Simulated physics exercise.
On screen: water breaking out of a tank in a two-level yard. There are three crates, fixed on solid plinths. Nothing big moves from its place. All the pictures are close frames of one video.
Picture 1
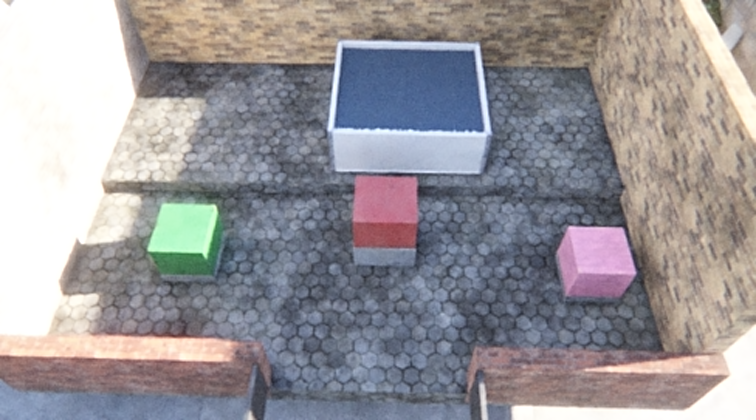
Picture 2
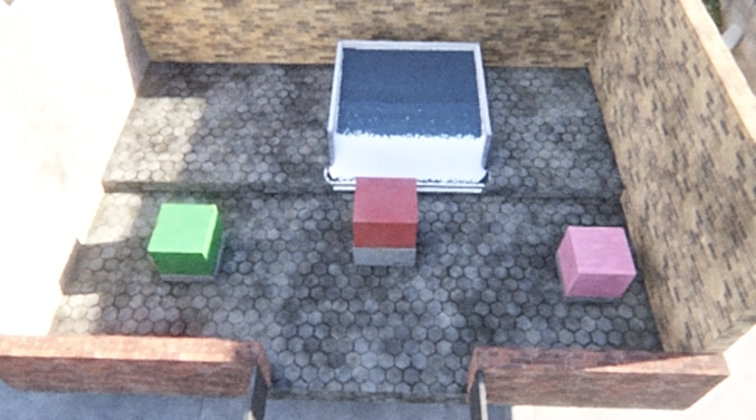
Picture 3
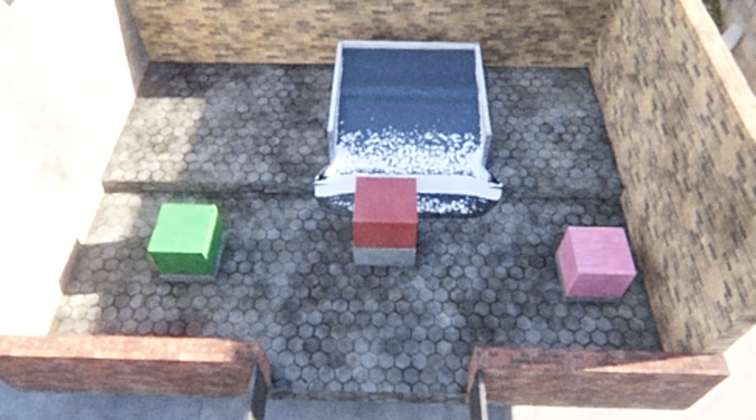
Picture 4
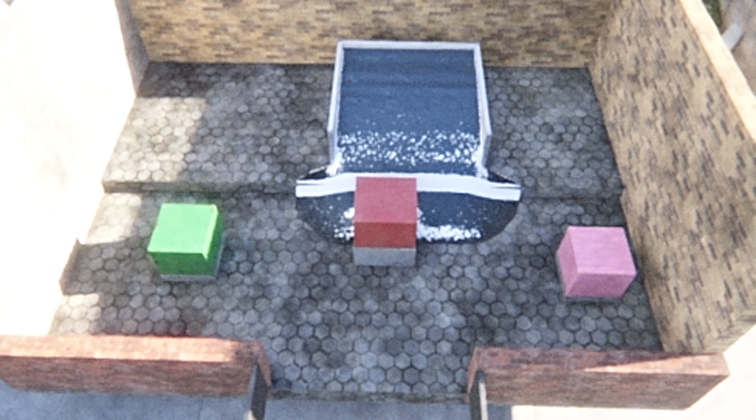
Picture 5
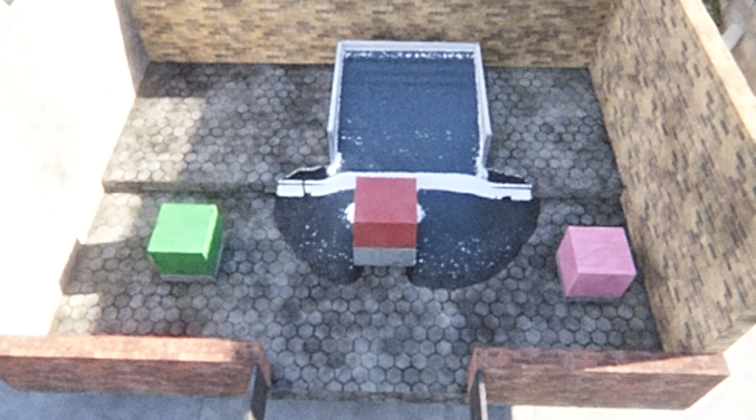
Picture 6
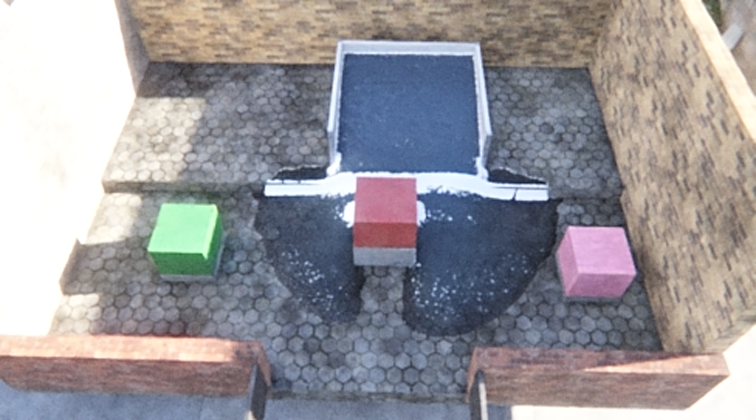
Dark water bursts from the front of a white-walled tank at the back of a paved, two-level yard, seen from a fixed view high above. A red crate stands in the middle, a green one on the left and a pink one on the right, between brick walls. White foam drops over the step, and the water fans out, splitting around the unmoving red crate into two spreading lobes.
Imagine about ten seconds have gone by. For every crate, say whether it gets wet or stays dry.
Pink crate: Wet; green crate: Wet; red crate: Wet.
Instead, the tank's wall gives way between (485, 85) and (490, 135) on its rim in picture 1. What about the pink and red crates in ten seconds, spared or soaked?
In short: Pink crate gets drenched; red crate stays untouched.
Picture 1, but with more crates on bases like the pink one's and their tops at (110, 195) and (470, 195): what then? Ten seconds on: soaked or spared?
Crate one is touched by the flood; crate two is touched by the flood.
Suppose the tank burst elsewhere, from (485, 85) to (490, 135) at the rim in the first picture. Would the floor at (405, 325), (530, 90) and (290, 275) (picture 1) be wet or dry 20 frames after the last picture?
One by one, they turn out drenched, drenched and not soaked.
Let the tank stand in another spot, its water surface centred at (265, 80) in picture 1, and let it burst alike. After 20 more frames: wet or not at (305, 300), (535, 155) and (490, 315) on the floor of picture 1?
As listed: Under water, not flooded, dry.
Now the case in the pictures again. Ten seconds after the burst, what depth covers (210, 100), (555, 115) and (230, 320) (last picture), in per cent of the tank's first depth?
Roughly 0 per cent, 0 per cent and 16 per cent.
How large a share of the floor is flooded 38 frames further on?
My guess is around 60 in a hundred.
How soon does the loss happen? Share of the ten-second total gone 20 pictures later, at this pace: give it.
Roughly 35 percent.
A moment on, water covers 35 % of the floor; the pink crate water round its plinth, the green crate water round its plinth, the red crate water round its plinth.
Next, water covers 45 % of the floor; the pink crate water round its plinth, the green crate water round its plinth, the red crate water round its plinth.
Then, water covers 55 % of the floor; the pink crate water round its plinth, the green crate water round its plinth, the red crate water round its plinth.
Later, water covers 60 % of the floor; the pink crate water round its plinth, the green crate water round its plinth, the red crate water round its plinth.
In the end, water covers 60 % of the floor; the pink crate was topped, the green crate was topped, the red crate was topped.
